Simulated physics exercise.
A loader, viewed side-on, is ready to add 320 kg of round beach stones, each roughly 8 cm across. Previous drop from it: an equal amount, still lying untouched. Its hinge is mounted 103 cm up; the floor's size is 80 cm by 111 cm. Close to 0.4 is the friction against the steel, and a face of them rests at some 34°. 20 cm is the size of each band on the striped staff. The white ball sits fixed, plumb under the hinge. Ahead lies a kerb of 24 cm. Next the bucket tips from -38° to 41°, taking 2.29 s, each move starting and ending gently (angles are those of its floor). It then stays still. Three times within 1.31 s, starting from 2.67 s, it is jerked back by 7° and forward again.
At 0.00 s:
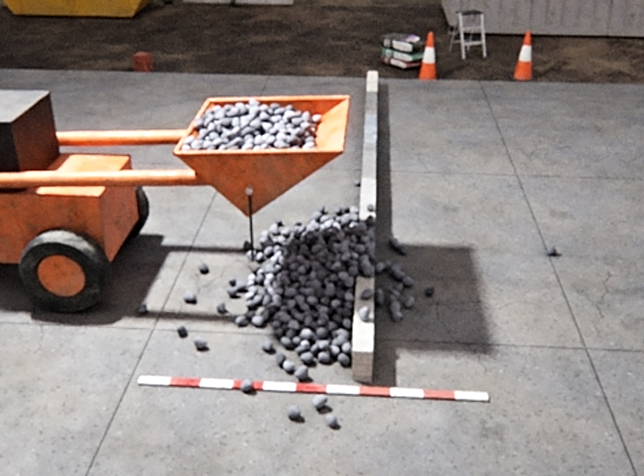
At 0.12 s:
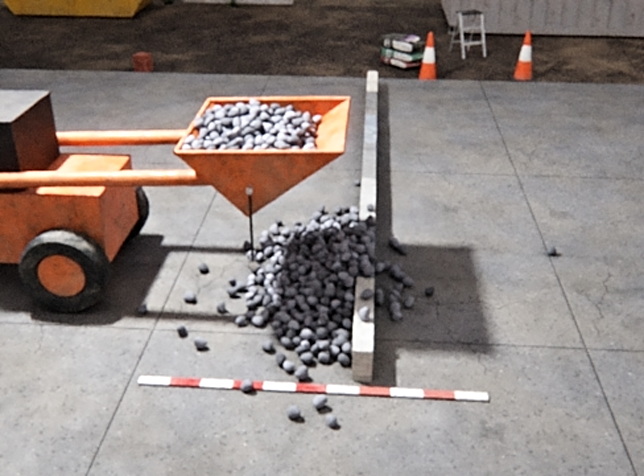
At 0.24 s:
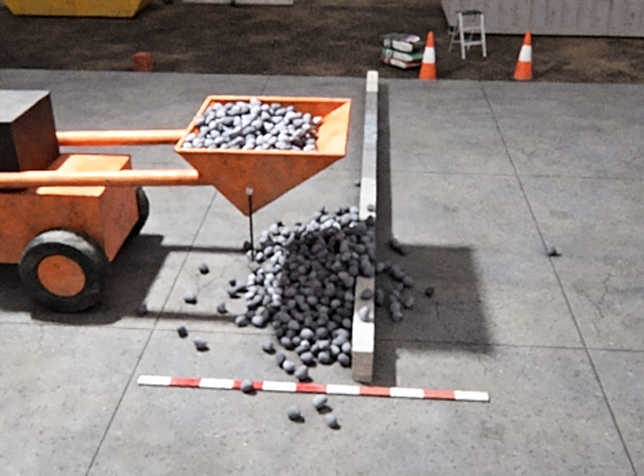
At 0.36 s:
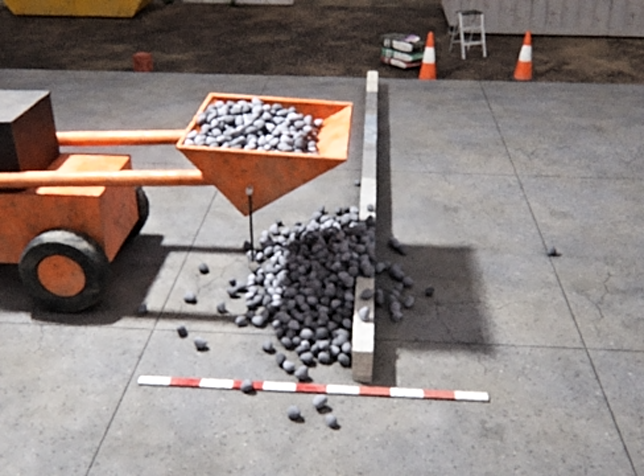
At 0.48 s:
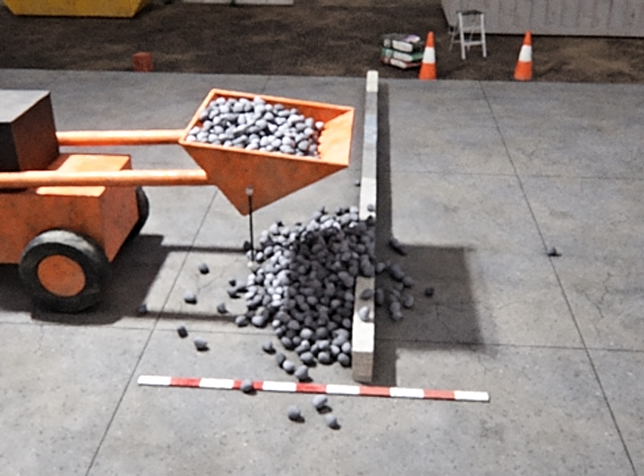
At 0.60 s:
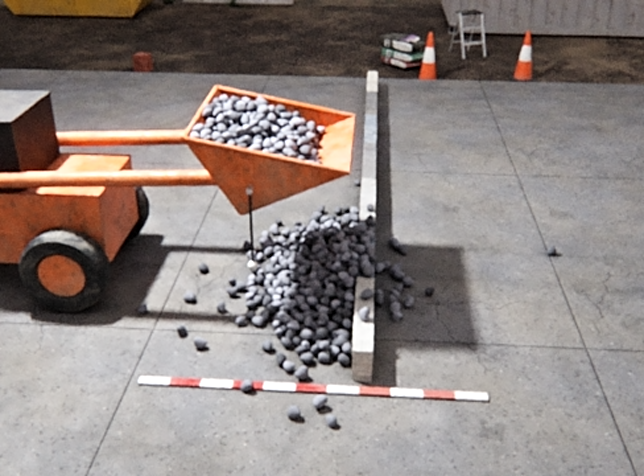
On a concrete yard, an orange loader's raised bucket of round grey stones slowly tilts forward above a pile against a kerb.
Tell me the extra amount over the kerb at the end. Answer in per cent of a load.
44 per cent.
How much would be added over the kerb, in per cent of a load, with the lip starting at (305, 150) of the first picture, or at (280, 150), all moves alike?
Some 10 percent first and 0 percent second.
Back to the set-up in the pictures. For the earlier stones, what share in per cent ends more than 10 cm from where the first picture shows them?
Near 15 per cent, I reckon.
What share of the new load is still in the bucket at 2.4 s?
About 5 per cent.
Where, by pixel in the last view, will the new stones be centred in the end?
(356, 274).
After 1.7 s the floor is at 29°; in per cent of one load, 81 in the bucket, 115 on this side of the kerb, 5 over the kerb; the foremost stones are at (426, 269).
After 2.4 s the floor is at 41°; in per cent of one load, 4 in the bucket, 158 on this side of the kerb, 39 over the kerb; the foremost stones are at (498, 275).
After 4.4 s the floor is at 41°; in per cent of one load, 0 in the bucket, 153 on this side of the kerb, 48 over the kerb; the foremost stones are at (548, 290).
After 7.0 s the floor is at 41°; in per cent of one load, 0 in the bucket, 153 on this side of the kerb, 48 over the kerb; the foremost stones are at (548, 290). Net gain over the kerb, 44.
